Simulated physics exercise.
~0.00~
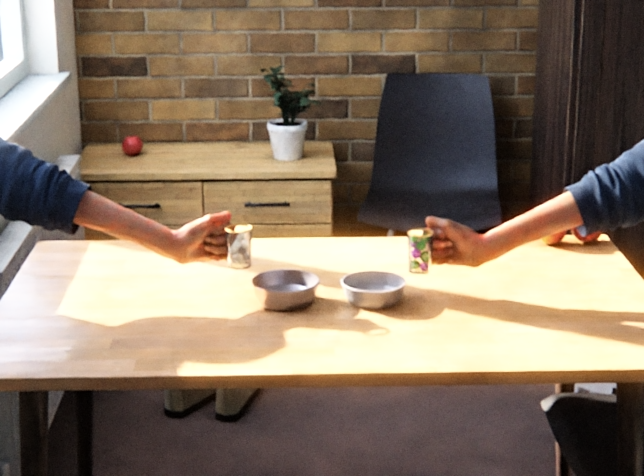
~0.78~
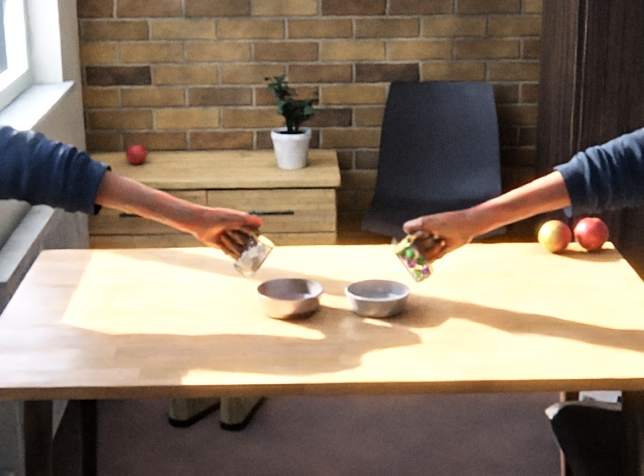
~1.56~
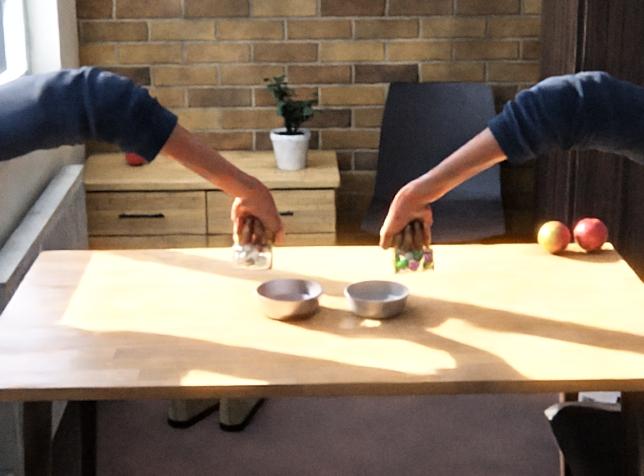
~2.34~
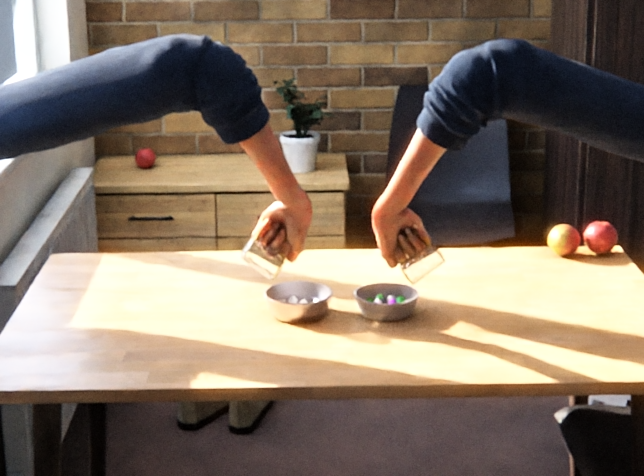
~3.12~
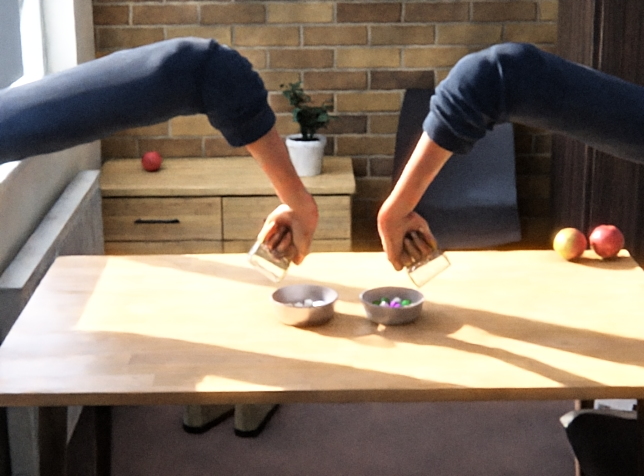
At a sunlit wooden table, two hands reaching in from the left and right tipped their clear cups until both were upside down, pouring small pieces into two low dishes, pale ones left and colorful ones right, and everything landed inside without a spill.
